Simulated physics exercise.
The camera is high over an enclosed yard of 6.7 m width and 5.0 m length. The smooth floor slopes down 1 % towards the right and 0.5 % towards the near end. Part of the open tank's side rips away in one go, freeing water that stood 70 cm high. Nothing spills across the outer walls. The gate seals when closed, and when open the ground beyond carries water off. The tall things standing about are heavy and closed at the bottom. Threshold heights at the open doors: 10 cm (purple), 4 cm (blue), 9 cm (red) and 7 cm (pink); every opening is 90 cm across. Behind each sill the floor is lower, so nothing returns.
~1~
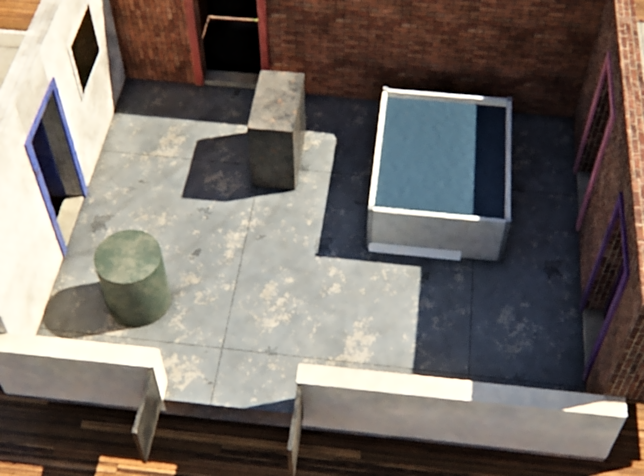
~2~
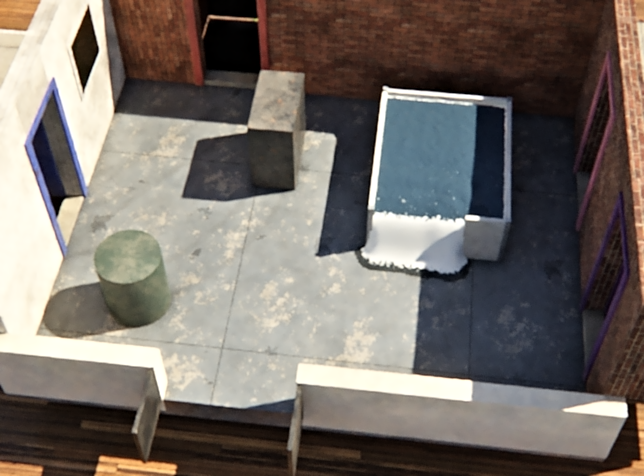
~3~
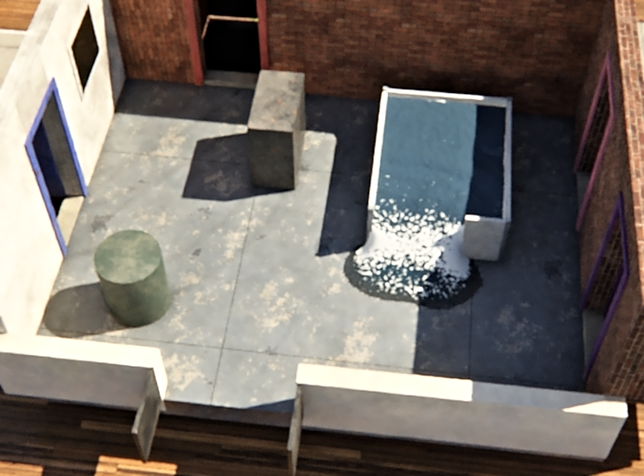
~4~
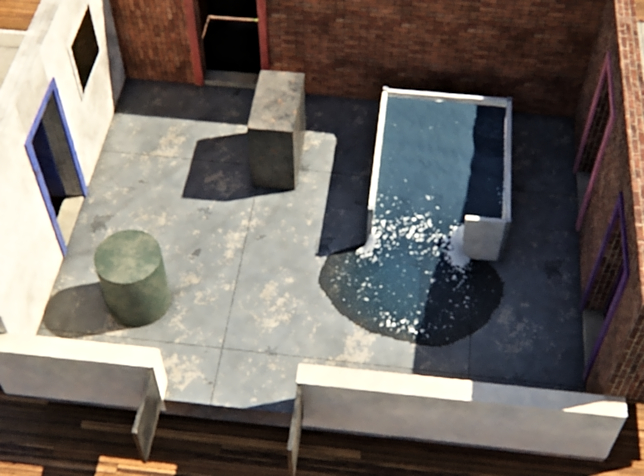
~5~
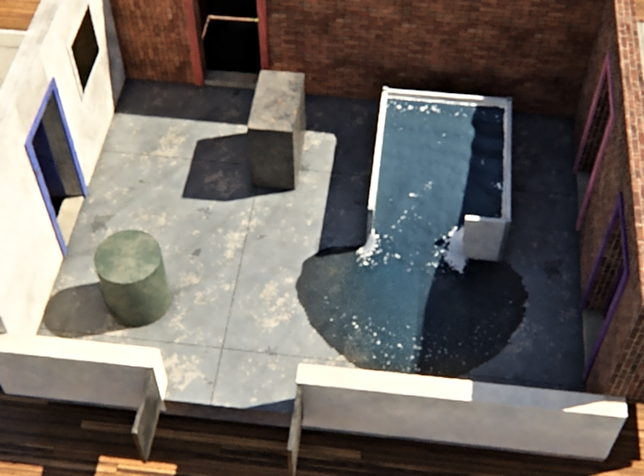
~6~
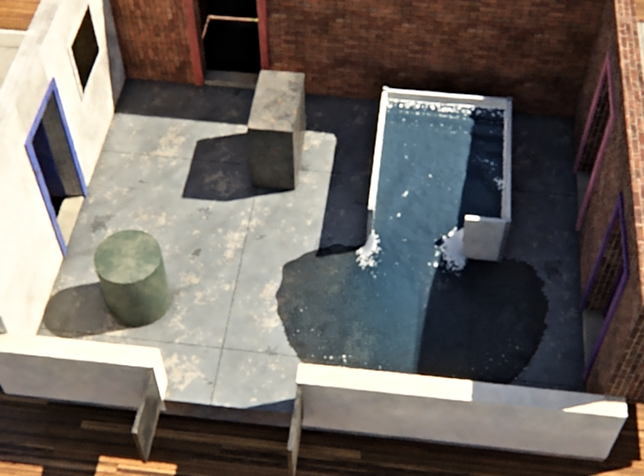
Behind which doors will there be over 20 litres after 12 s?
Within that time: At the purple door it exceeds the limit; at the blue door it stays under the limit; at the red door it does not reach the limit; at the pink door it goes over the limit.
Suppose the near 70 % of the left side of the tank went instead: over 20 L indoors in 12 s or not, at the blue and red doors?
Then: Blue over, red below.
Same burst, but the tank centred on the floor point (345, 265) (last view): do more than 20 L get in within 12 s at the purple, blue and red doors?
Then: Purple past it, blue below, red under.
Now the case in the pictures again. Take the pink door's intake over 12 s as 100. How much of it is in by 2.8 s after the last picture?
Some 0 per cent by then.
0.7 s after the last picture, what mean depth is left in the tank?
Roughly 43 cm on average.
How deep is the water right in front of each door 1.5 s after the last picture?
Depths in cm: Purple 15, blue 0, red 0, pink 0.
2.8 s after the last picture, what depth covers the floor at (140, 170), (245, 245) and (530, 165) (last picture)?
About 0, 0 and 5 cm.
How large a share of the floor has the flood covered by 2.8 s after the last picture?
Near 50 per cent is wet.
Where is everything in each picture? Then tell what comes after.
In the first picture, the open tank at (443, 156) is whole and still, 70 cm deep.
In the second picture, water pours out at (417, 236) and has run 0.7 m, to (362, 251); typically 10 cm deep outside, 70 cm at the open tank's back.
In the third picture, water pours out at (416, 238) and has run 0.9 m, to (451, 302); typically 12 cm deep outside, 70 cm at the open tank's back.
In the fourth picture, the front is at (434, 340), 1.4 m from the gap at (416, 240); 2.2 m2 of floor is under water; 70 cm left at the back of the open tank.
In the fifth picture, the front is at a hidden place, 2.0 m from the gap at (416, 240); 3.9 m2 of floor is under water; 65 cm left at the back of the open tank.
In the sixth picture, water pours out at (416, 240) and has run 2.4 m, to a hidden place; typically 5 cm deep outside, 58 cm at the open tank's back.
Then, 0.7 s after the last picture water covers 30 % of the floor and is deepest (38 cm) near (384, 405); purple door 4 cm at the sill, 0 L in, blue door not reached, red door not reached, pink door not reached.
Then, 1.5 s after the last picture water covers 35 % of the floor and is deepest (42 cm) near (586, 427); purple door 15 cm at the sill, 0 L in, blue door not reached, red door not reached, pink door not reached.
Then, 2.8 s after the last picture water covers 50 % of the floor and is deepest (28 cm) near (570, 426); purple door 17 cm at the sill, 23 L in, blue door not reached, red door not reached, pink door 5 cm at the sill, 0 L in.
Then, 6.3 s after the last picture water covers 90 % of the floor and is deepest (16 cm) near (536, 188); purple door 12 cm at the sill, 63 L in, blue door 4 cm at the sill, 0 L in, red door 9 cm at the sill, 0 L in, pink door 11 cm at the sill, 12 L in.
Then, 11.3 s after the last picture water covers 100 % of the floor and is deepest (10 cm) near (568, 359); purple door 10 cm at the sill, 66 L in, blue door 5 cm at the sill, 1 L in, red door 6 cm at the sill, 2 L in, pink door 10 cm at the sill, 82 L in.
